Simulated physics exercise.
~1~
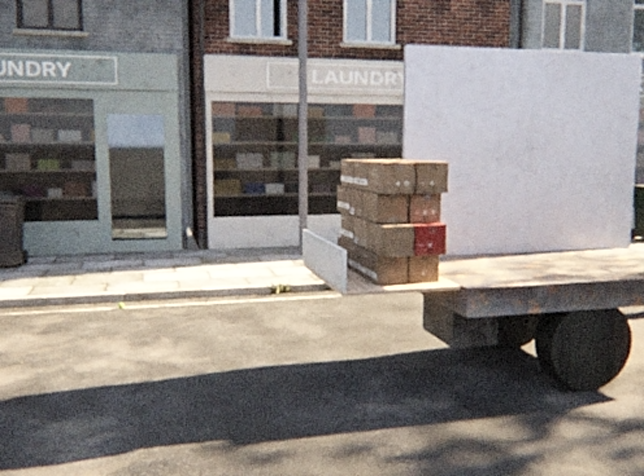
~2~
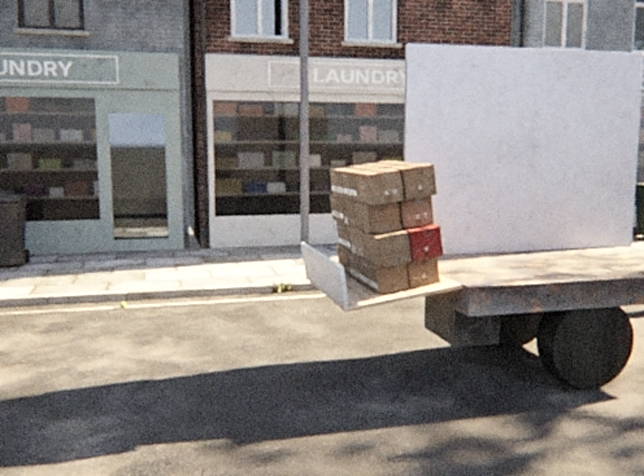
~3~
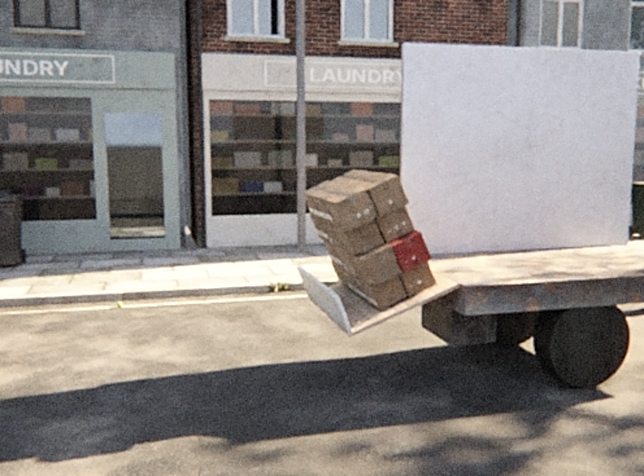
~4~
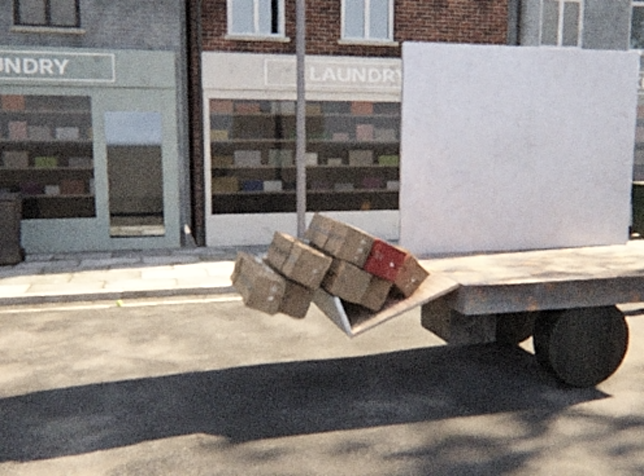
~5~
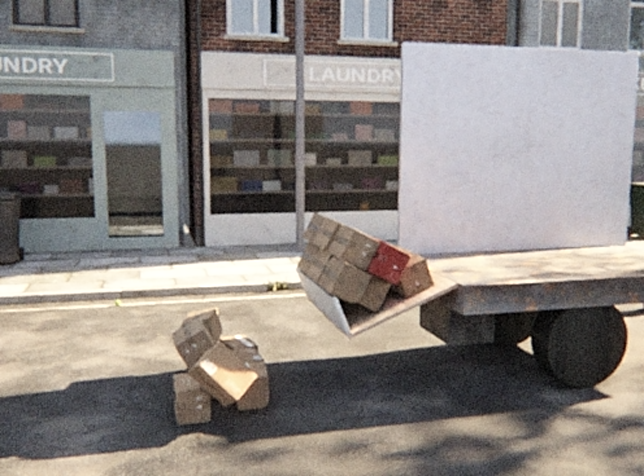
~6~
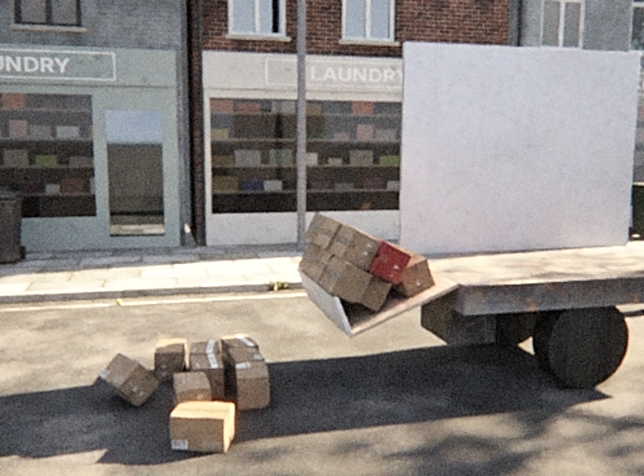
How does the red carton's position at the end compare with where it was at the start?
It ends a little further left and lower than where it began, still on the lift. It started level in the upright stack and is now tipped over among the slumped cartons.
Lorry tail lift tilting down outside shops, its stacked cartons leaning and toppling left, several landing on the road, others staying aboard.
